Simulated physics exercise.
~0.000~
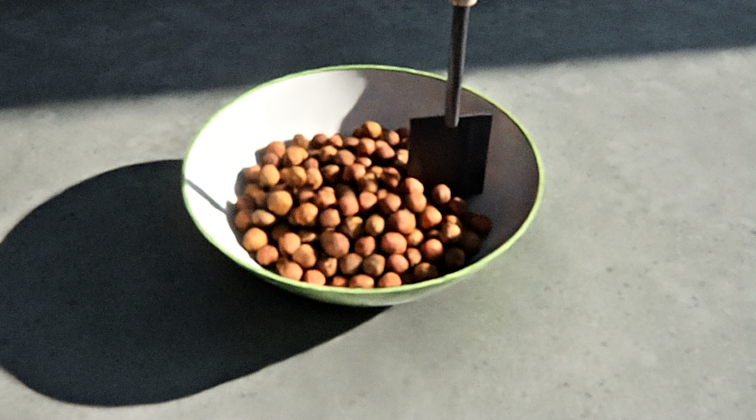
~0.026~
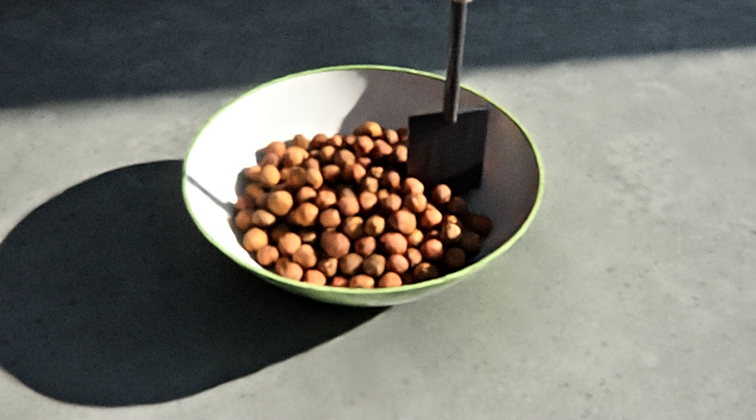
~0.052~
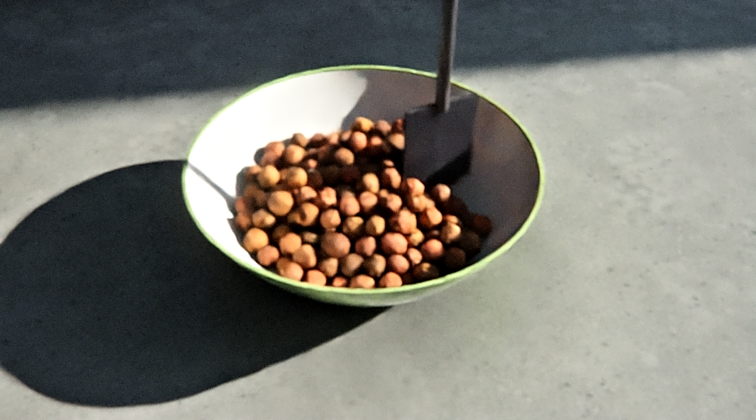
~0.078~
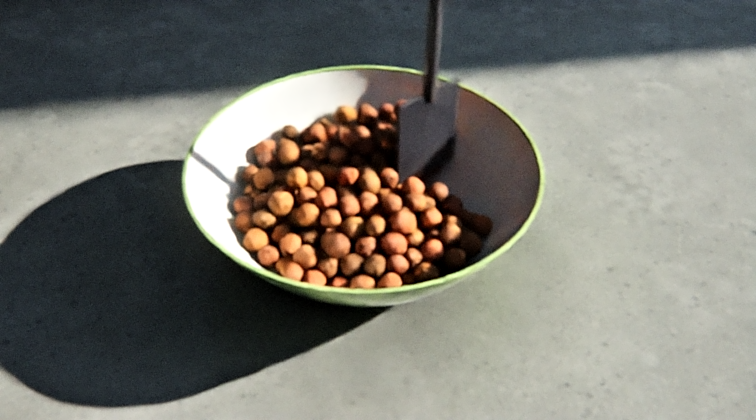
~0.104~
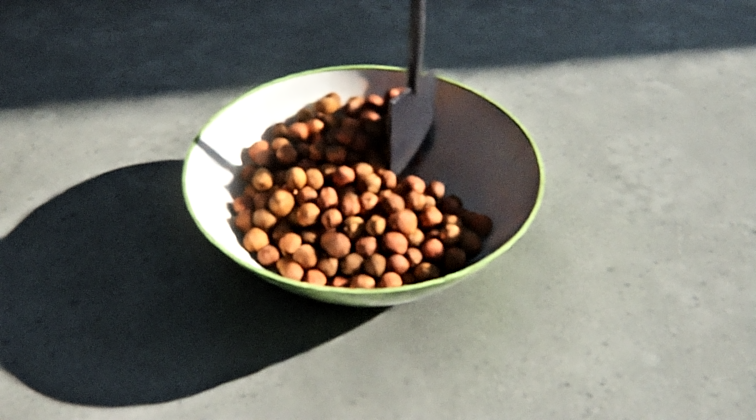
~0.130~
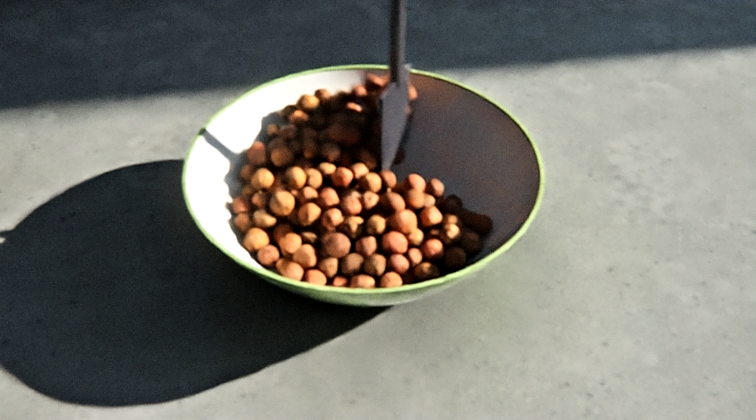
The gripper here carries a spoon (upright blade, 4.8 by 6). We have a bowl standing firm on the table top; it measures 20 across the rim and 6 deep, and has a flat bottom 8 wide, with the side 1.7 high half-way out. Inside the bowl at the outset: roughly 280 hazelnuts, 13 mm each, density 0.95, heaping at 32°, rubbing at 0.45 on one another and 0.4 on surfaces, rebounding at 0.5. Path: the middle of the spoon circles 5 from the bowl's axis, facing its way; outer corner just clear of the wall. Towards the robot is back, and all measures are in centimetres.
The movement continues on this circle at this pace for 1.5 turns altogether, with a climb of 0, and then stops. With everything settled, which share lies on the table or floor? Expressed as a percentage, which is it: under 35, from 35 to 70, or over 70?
The percentage is under 35.
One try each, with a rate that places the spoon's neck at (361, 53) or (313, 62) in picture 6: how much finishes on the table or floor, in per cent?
Near 40 per cent for the first, near 55 per cent for the second.
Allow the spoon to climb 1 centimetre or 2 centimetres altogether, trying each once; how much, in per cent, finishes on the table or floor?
Try one: Around 20 %; try two: Around 15 %.
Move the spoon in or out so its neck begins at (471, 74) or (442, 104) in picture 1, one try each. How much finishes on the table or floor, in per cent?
Some 15 and 20 per cent.
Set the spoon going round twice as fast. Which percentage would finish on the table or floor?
Then roughly 60 %.
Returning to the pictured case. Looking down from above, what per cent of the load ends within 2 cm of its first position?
Roughly 5 percent.
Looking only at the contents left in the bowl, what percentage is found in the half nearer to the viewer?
Around 60 percent of it.
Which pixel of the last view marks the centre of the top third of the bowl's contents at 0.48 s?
Somewhere around (389, 248) in the last view.
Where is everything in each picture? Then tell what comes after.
The spoon neck at (454, 93), 0° round; upper third of the load around (365, 196), from x 245 to 480, top at y 130; 281 in the bowl, in the first picture.
The spoon neck at (452, 89), 5° round; upper third of the load around (365, 196), from x 245 to 480, top at y 130, in the second picture.
The spoon neck at (444, 79), 17° round; upper third of the load around (367, 187), from x 245 to 480, top at y 125, in the third picture.
The spoon neck at (431, 70), 31° round; upper third of the load around (361, 174), from x 245 to 485, top at y 110, in the fourth picture.
The spoon neck at (415, 62), 45° round; upper third of the load around (351, 160), from x 245 to 480, top at y 95, in the fifth picture.
The spoon neck at (396, 56), 59° round; upper third of the load around (343, 154), from x 240 to 480, top at y 85; 281 in the bowl, in the sixth picture.
After 0.48 s, 247° round, highest piece 8 above the table; 248 in the bowl, 22 on the table or floor, 11 in flight or on the tool.
After 0.83 s, 75° round, highest piece 9 above the table; 220 in the bowl, 54 on the table or floor, 7 in flight or on the tool.
After 1.20 s, 180° round, highest piece 6 above the table; 206 in the bowl, 73 on the table or floor, 2 in flight or on the tool.
After 1.90 s, 180° round, highest piece 5 above the table; 206 in the bowl, 75 on the table or floor.
In the end, 206 in the bowl, 75 on the table or floor. That is 27 % on the table or floor.
